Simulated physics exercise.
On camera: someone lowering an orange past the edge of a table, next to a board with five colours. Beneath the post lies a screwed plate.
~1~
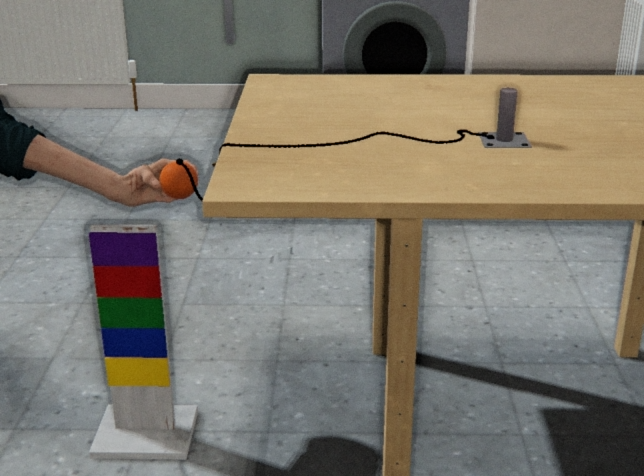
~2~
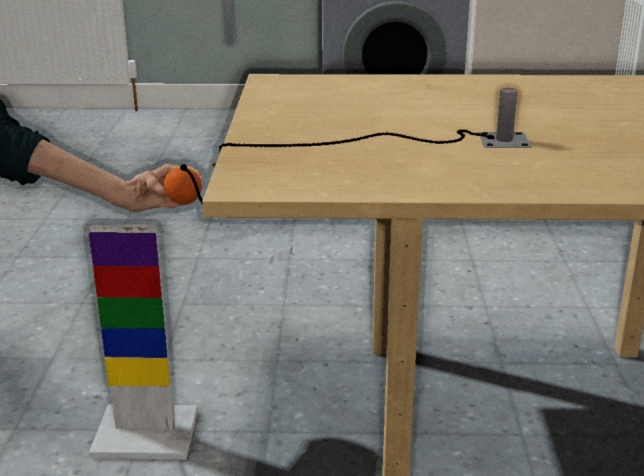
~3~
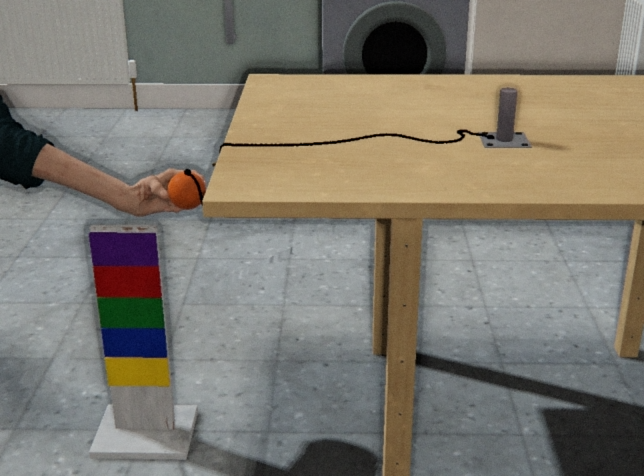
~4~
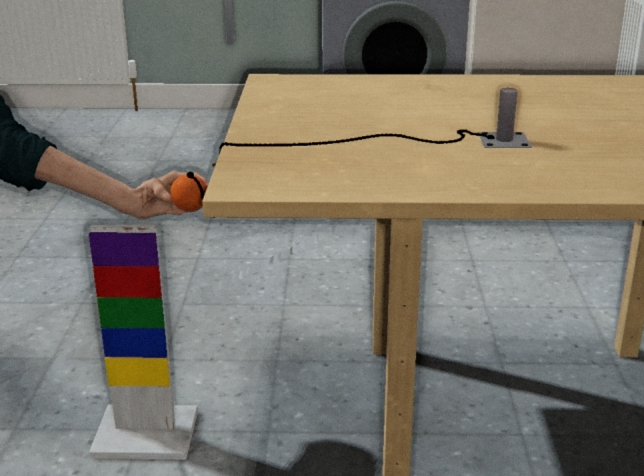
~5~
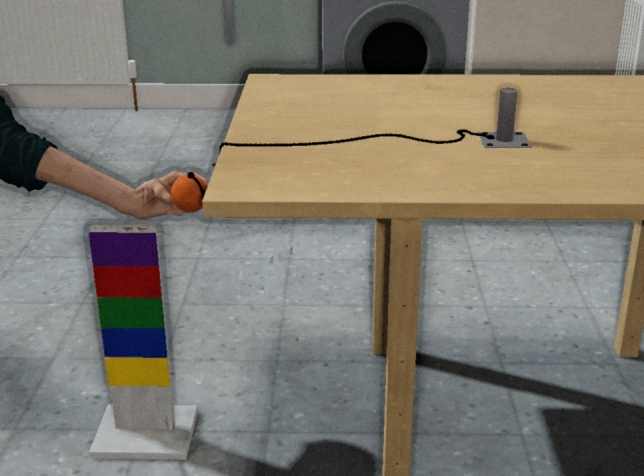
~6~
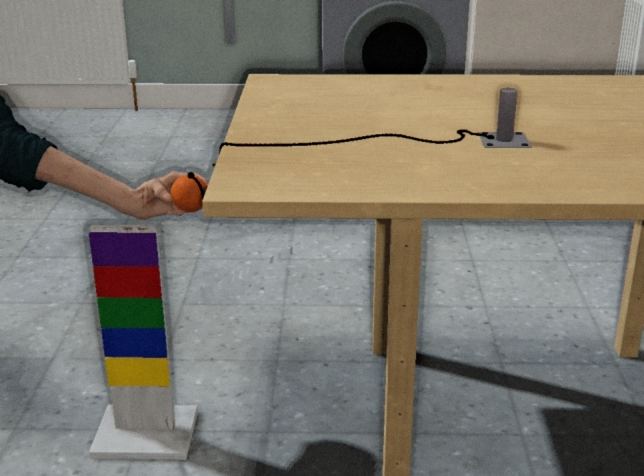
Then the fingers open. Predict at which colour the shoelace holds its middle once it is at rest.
At green, I would say.
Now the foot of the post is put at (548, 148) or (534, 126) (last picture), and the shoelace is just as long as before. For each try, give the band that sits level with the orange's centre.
First case: Red. Second case: Red.
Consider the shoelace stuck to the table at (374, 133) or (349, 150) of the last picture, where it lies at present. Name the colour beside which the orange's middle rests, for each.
In that order: Red; purple.
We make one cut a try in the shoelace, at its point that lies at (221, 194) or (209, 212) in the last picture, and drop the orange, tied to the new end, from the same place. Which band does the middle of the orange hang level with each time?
Results, first to last: Purple; red.
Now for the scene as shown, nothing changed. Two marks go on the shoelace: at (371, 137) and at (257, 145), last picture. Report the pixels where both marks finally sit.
At (327, 131), then (229, 143).
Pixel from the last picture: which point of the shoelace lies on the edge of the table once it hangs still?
Near pixel (271, 145).
Soon after, orange near (232, 289); level with red.
After that, orange near (258, 300); level with green.
In the end, orange near (235, 304); level with green. The green one.
